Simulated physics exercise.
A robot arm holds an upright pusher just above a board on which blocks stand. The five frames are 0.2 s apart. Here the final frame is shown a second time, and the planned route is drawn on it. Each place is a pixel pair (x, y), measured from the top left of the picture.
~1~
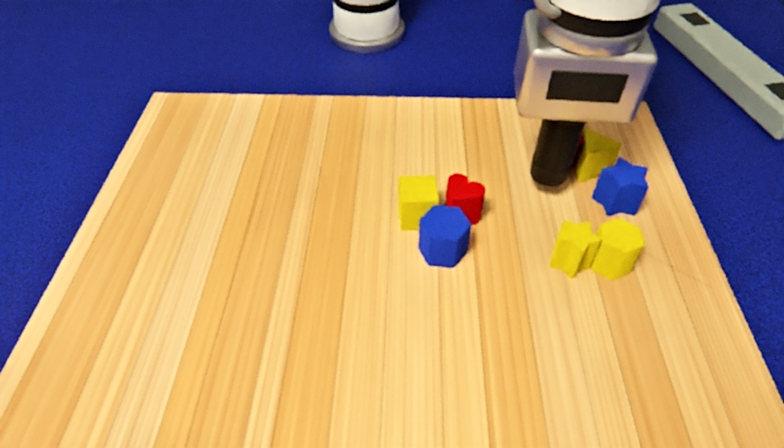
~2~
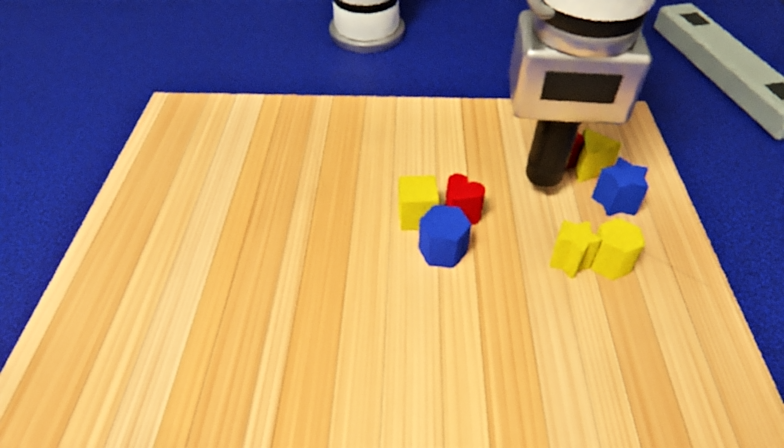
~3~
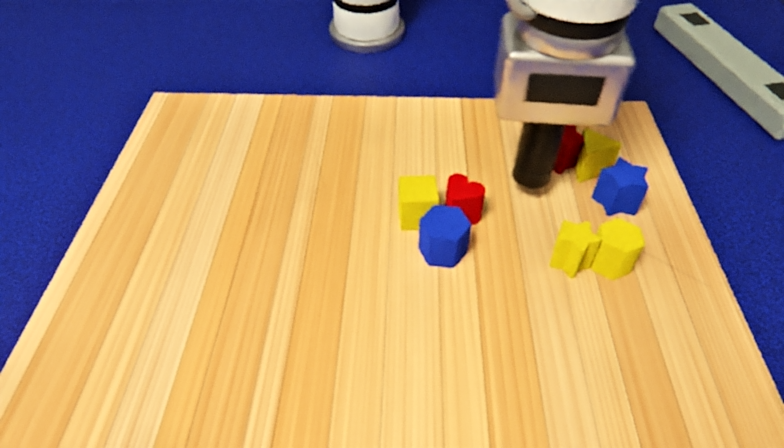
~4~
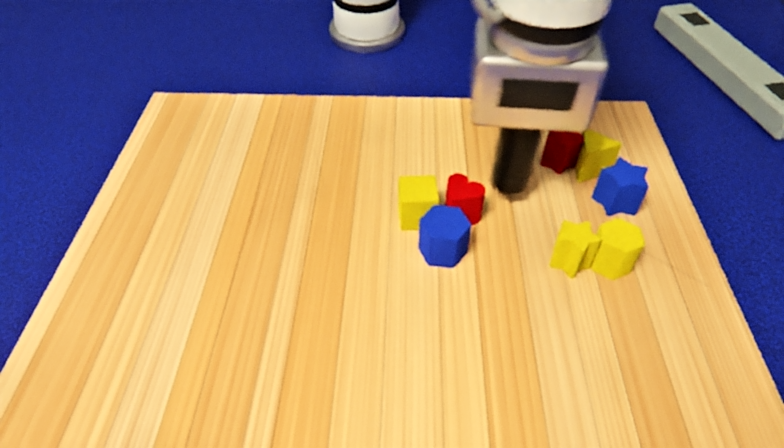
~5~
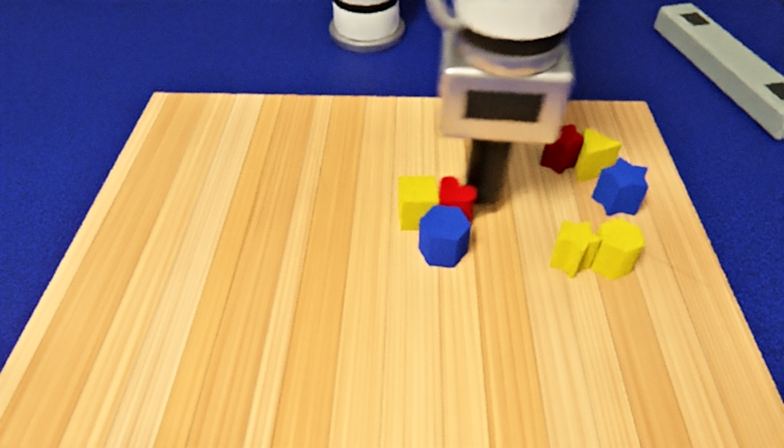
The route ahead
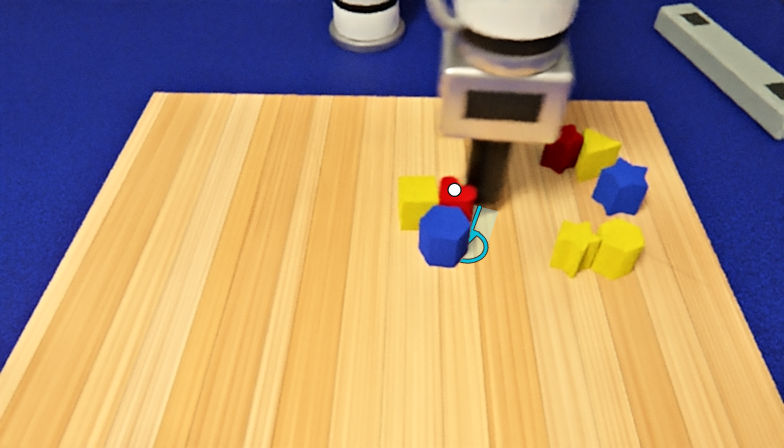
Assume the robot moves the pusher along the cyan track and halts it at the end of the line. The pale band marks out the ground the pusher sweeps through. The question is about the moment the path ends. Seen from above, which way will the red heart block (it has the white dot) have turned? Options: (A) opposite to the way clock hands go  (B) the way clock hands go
My answer is option B.
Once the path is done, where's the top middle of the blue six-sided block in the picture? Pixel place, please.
The middle of its upper face should be somewhere near (423, 245).
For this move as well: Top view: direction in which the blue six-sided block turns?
Looking down, it rotates anti-clockwise.
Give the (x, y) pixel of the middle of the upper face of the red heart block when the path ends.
Its top centre lands on (435, 212).
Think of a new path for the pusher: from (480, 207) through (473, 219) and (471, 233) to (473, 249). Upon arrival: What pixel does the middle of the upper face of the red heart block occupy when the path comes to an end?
My best guess is (441, 210).
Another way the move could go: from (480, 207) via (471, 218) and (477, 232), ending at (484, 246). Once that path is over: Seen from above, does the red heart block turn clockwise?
Yes, that is what happens.
Path on the board, in a line from (480, 207) to (466, 245); the dot is on the red heart block.
The first path, step by step. Halfway along, pusher (475, 212); yellow square piece (412, 189), turned 25° clockwise; blue six-sided block (435, 233); red heart block (445, 203), turned 30° clockwise.
At the end, pusher (468, 232); yellow square piece (409, 189), turned 35° clockwise; blue six-sided block (423, 245), turned 25° anticlockwise; red heart block (435, 212), turned 55° clockwise; yellow star-shaped block in place.
